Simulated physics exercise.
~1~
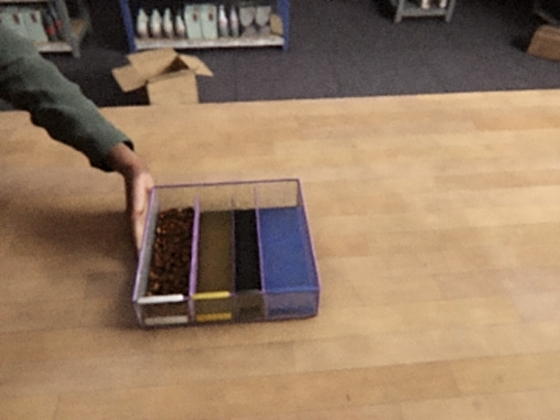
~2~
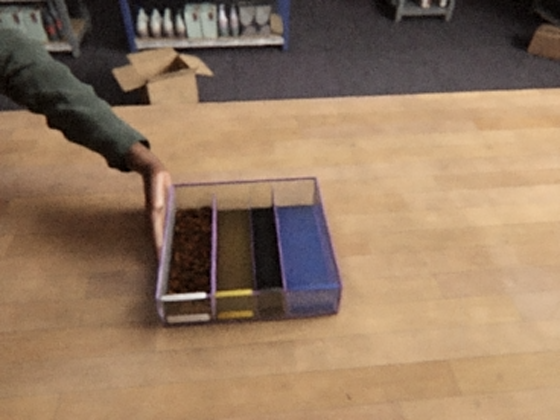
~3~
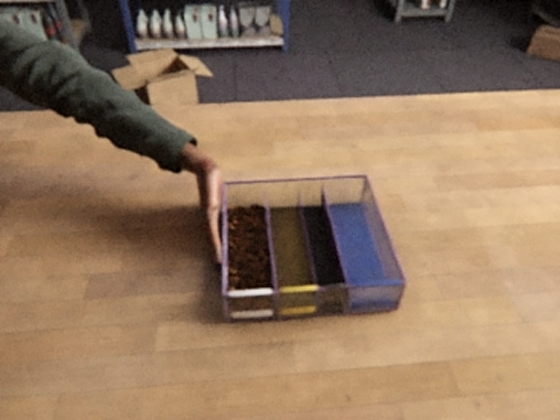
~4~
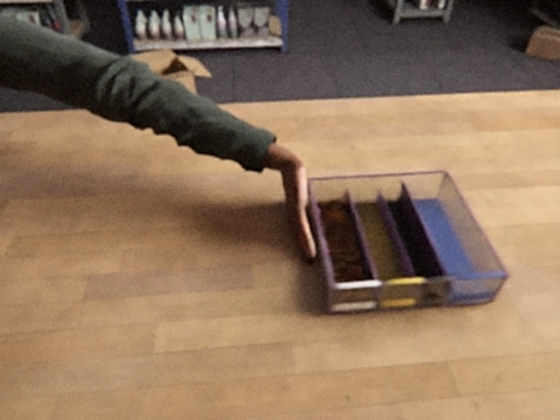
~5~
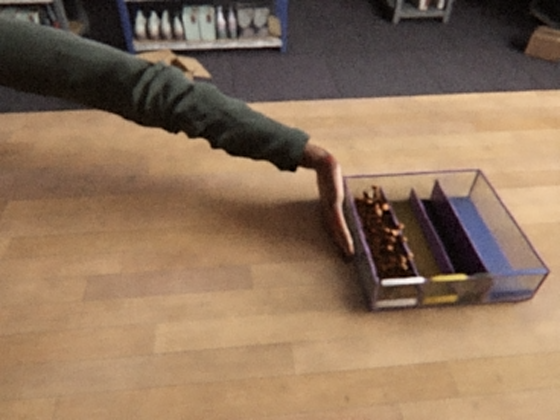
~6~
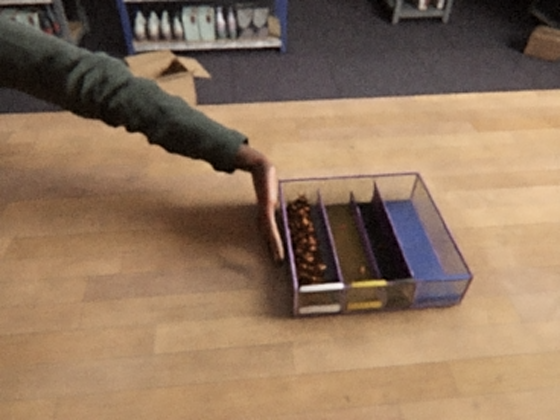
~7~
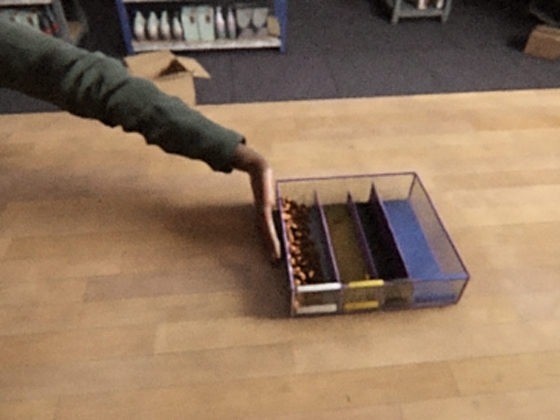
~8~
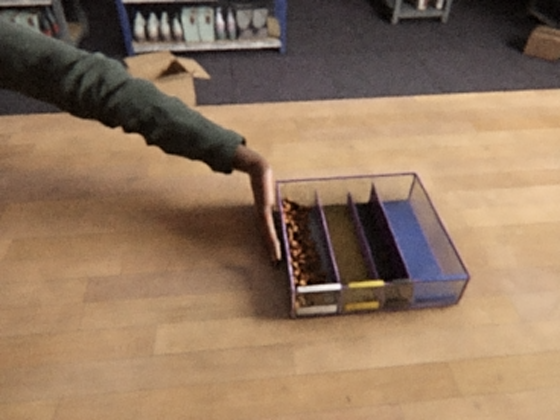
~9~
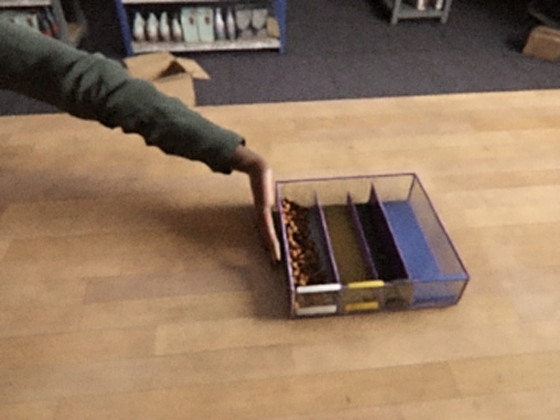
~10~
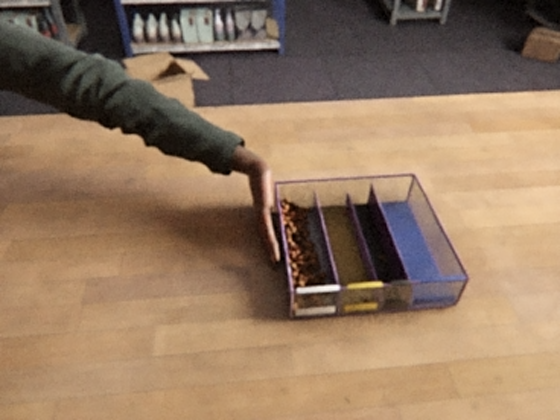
A clear, purple-edged drawer tray, divided by upright partitions, sits on a wooden table with brown kibble in its leftmost section. A hand at the end of a dark green sleeve rests against its left side. The tray slides to the right, slowly at first and then faster, while the arm stretches across the table beside it. After reaching its farthest point on the right, it moves a shorter way back to the left. There it stops and stays still, the hand still at its side and the kibble still in the leftmost section.
